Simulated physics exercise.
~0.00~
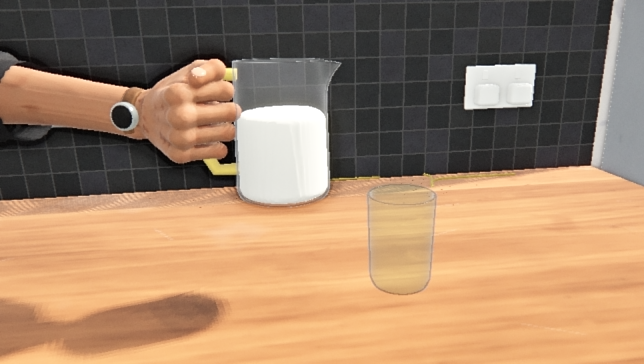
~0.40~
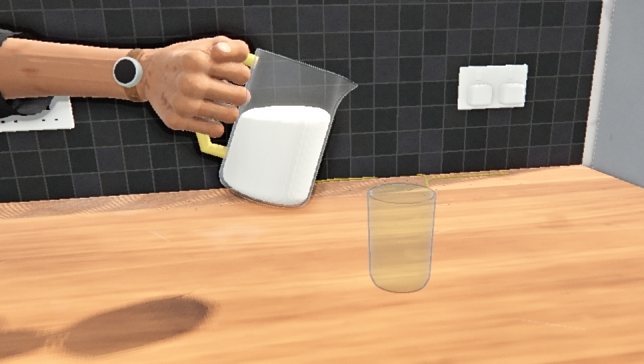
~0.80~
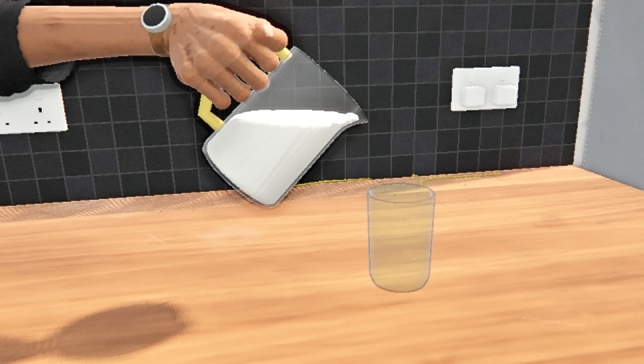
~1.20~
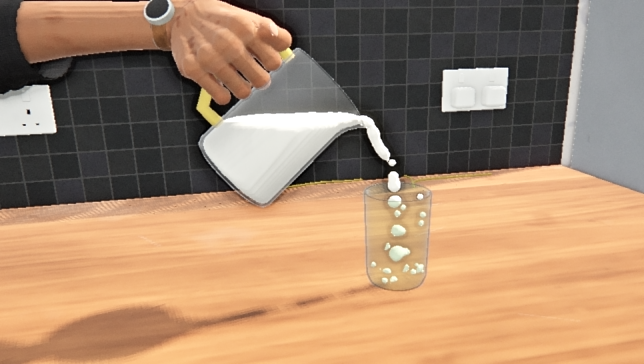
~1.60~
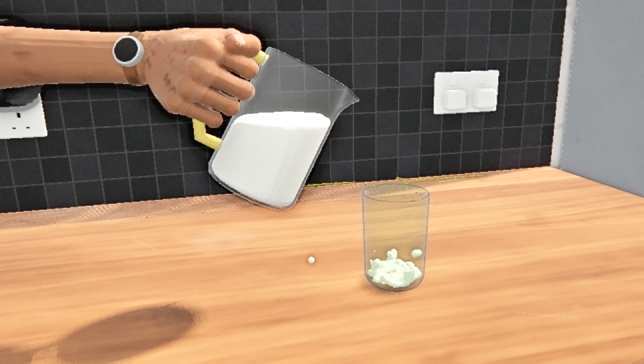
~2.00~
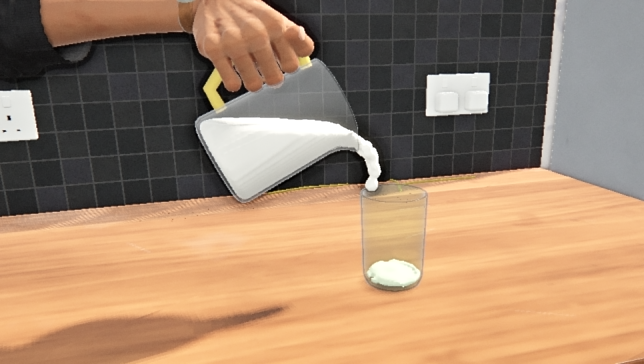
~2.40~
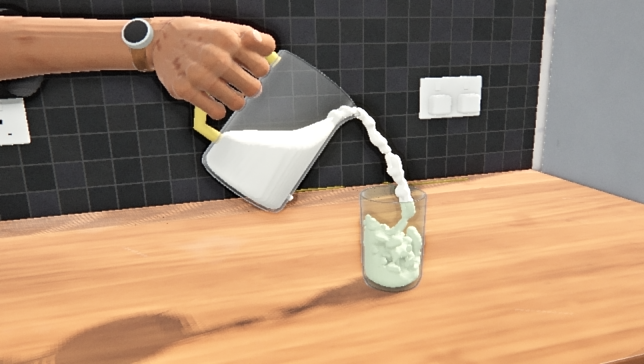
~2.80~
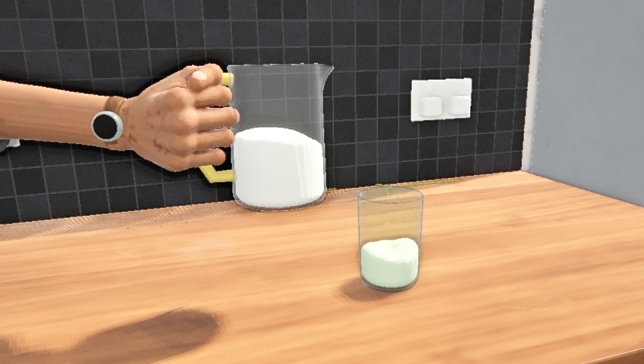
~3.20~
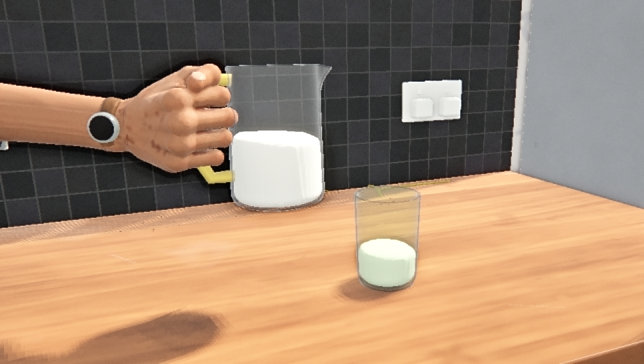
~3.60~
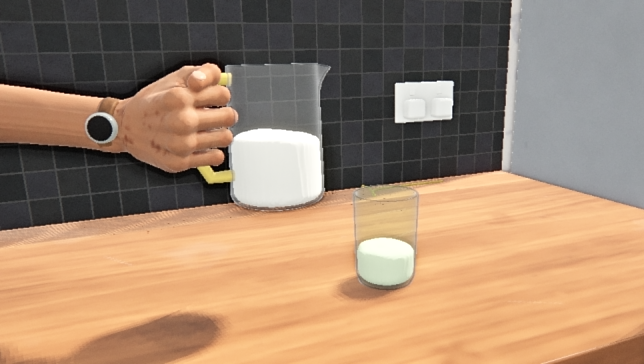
A hand tipped a clear jug of milk toward an empty glass on a wooden worktop, poured a little, eased back, then tilted further and poured again before setting it upright, leaving the glass partly filled and plenty still in the jug.
